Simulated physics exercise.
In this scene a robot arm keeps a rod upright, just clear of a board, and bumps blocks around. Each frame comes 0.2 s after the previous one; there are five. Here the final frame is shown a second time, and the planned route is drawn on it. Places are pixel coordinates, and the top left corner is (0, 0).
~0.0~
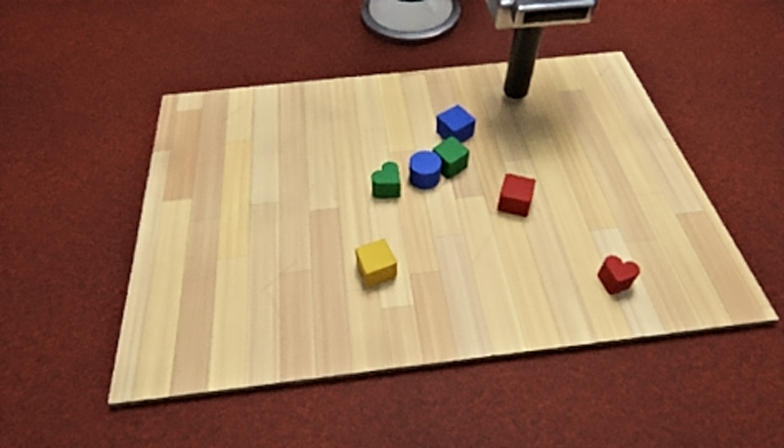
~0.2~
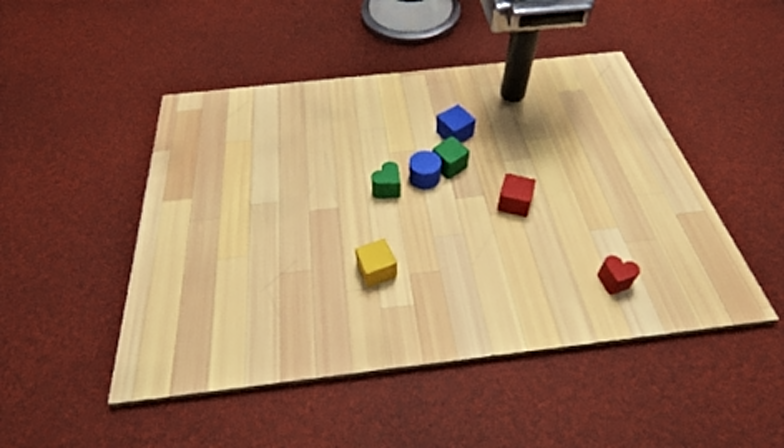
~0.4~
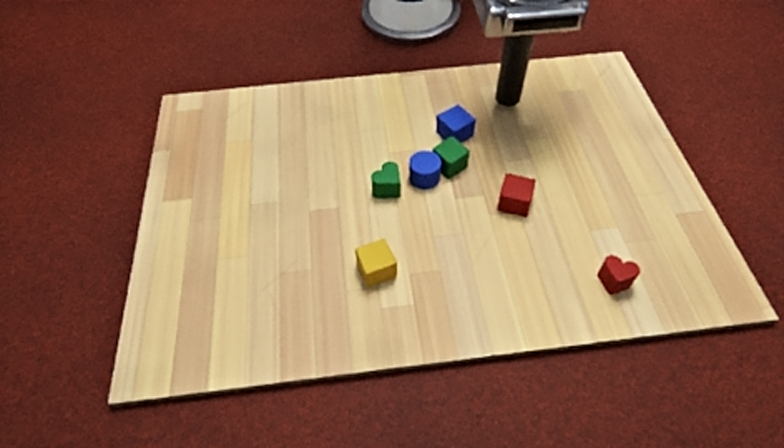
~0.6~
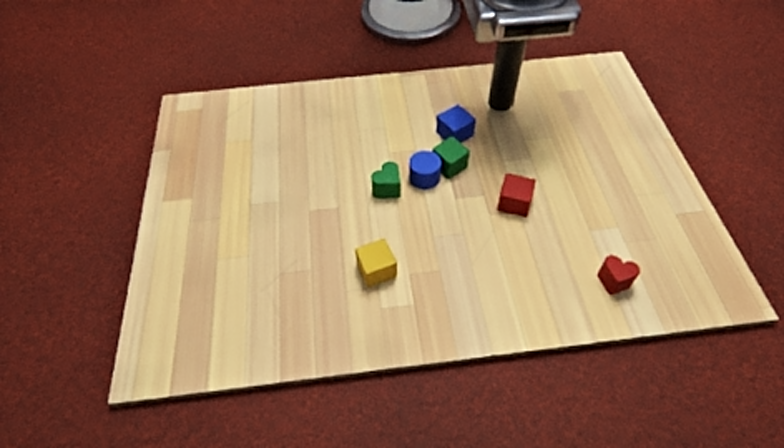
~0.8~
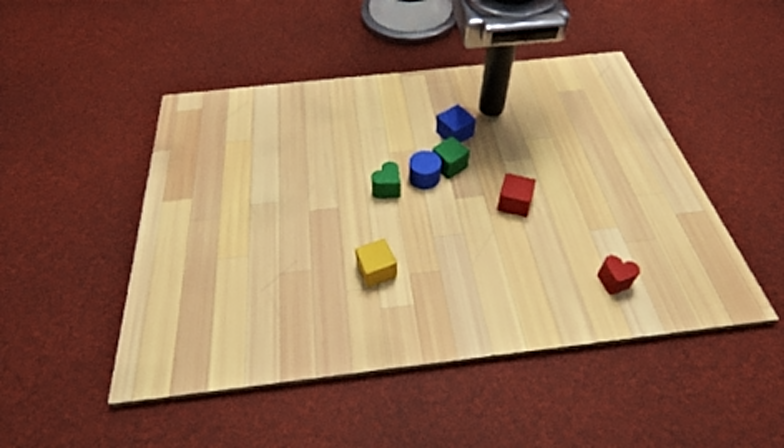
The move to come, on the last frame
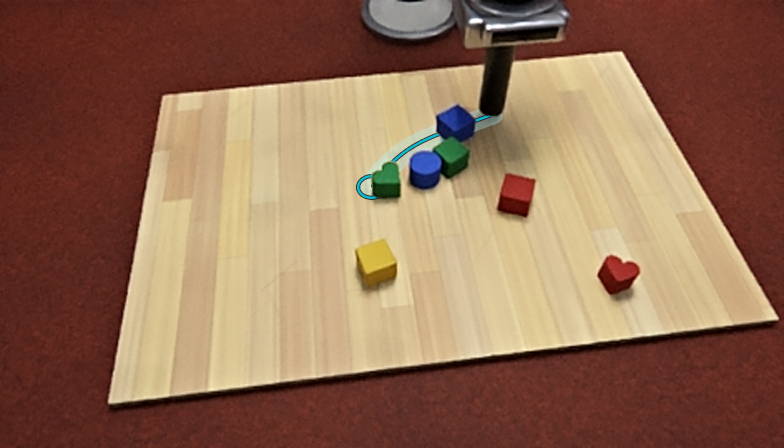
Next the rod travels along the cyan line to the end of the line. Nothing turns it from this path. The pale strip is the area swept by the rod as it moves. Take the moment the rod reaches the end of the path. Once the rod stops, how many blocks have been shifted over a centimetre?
My answer is three or more.
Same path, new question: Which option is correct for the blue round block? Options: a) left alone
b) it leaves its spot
Choice b: It leaves its spot.
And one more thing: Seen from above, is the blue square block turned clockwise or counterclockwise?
Twists anticlockwise.
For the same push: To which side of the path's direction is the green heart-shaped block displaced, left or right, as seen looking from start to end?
The shift is leftward.
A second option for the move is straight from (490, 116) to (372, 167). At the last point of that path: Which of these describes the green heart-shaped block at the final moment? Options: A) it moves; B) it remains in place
It's A.
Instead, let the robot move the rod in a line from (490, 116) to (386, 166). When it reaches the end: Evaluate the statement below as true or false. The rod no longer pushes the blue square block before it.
False.
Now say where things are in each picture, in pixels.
In the first frame, rod tip (516, 91); block tops, green heart-shaped block (387, 174); blue round block (425, 162); green square block (451, 149); blue square block (456, 117).
In the second frame, rod (513, 94); blocks unchanged.
In the third frame, rod (508, 98); blocks unchanged.
In the fourth frame, rod (501, 103); blocks unchanged.
In the fifth frame, rod (491, 108); green heart-shaped block (387, 174); blue round block (425, 162); green square block (451, 149); blue square block (456, 117).
Path on the board, from (490, 116) over (446, 132) and (403, 153) to (372, 187).
On the path given first. One third of the way, rod (446, 124); blue square block (430, 131), turned 25° anticlockwise.
Two thirds of the way, rod (403, 146); green heart-shaped block (383, 181), turned 30° anticlockwise; blue round block (421, 176); blue square block (393, 158), turned 40° anticlockwise.
At the end, rod (372, 180); green heart-shaped block (370, 218), turned 80° anticlockwise; blue round block (421, 176); green square block in place; blue square block (363, 195), turned 55° anticlockwise.
